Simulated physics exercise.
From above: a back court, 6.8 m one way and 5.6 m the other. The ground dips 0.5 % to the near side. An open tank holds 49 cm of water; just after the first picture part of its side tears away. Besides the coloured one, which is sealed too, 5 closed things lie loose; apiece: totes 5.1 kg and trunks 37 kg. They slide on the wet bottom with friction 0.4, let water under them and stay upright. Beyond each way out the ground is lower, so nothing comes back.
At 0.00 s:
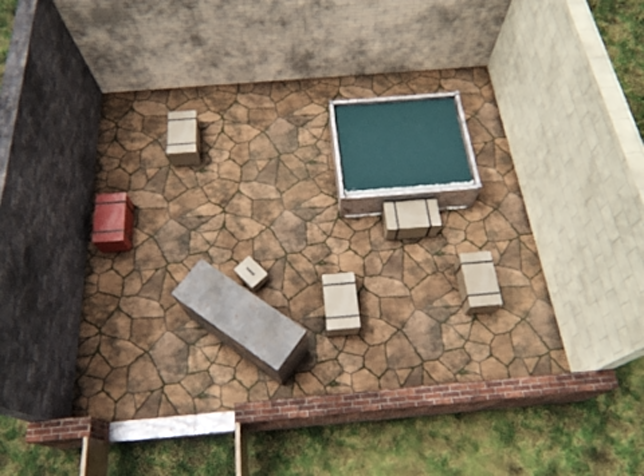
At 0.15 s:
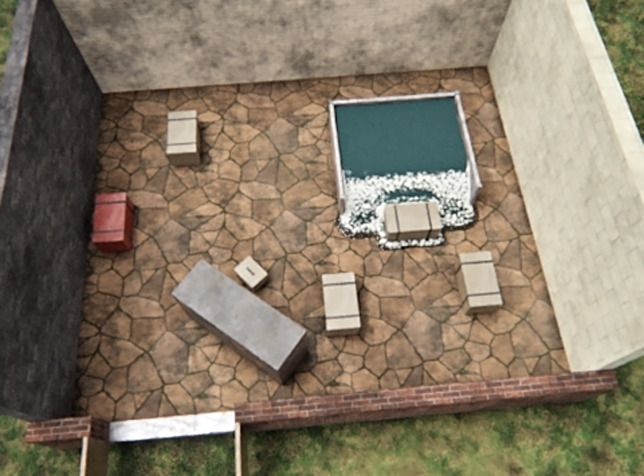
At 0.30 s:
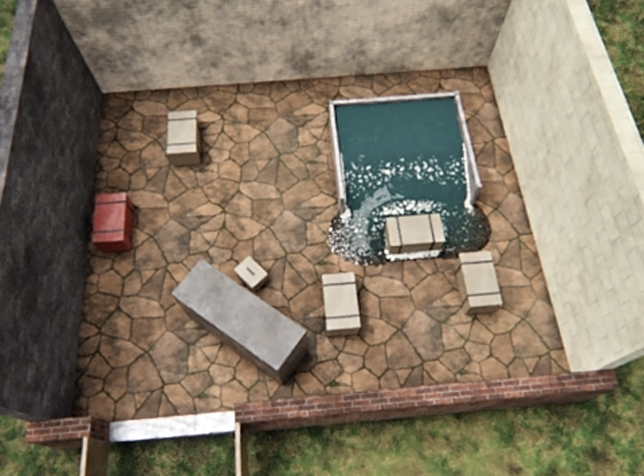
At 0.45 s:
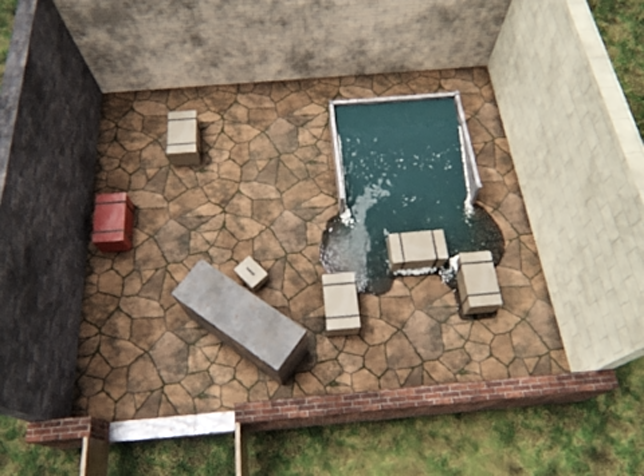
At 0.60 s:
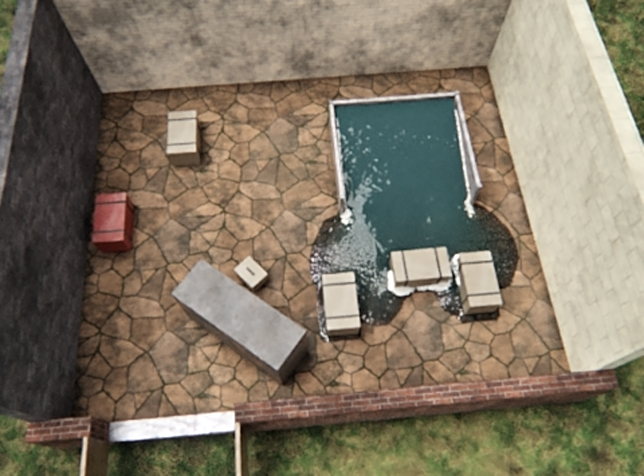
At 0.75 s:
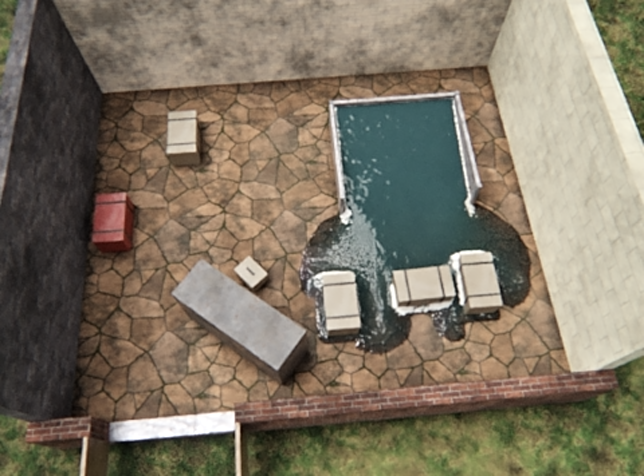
Water bursts from the open tank, spreads around three pale boxes and pushes the nearest one forward.
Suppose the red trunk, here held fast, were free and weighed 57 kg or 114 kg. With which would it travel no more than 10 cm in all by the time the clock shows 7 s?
For it, the lower weight is enough.
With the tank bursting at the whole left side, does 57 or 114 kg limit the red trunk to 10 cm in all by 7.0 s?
Then only the higher weight holds it.
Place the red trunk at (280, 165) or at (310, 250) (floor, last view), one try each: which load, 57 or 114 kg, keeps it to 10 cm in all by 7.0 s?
In that order: Either load holds; the smaller is enough.
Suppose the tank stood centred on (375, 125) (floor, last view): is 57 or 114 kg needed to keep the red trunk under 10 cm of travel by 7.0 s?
In that case the smaller load will do.
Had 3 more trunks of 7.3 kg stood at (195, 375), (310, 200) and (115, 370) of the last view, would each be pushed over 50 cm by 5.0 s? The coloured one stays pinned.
In that order: More, less, short of it.
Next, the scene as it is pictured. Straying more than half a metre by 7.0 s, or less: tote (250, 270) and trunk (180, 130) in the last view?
In that order: Over, short of it.
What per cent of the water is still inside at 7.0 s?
About 98 per cent.
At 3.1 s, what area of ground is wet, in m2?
Roughly 19 m2.
After 1.4 s the red trunk would be 0 cm from its start with 57 kg and 0 cm from its start with 114 kg; 0 cm of water round it then.
After 3.1 s the red trunk would be 0 cm from its start with 57 kg and 0 cm from its start with 114 kg; 0 cm of water round it then.
After 4.9 s the red trunk would be 0 cm from its start with 57 kg and 0 cm from its start with 114 kg; 2 cm of water round it then.
After 7.0 s the red trunk would be 0 cm from its start with 57 kg and 0 cm from its start with 114 kg; 5 cm of water round it then.
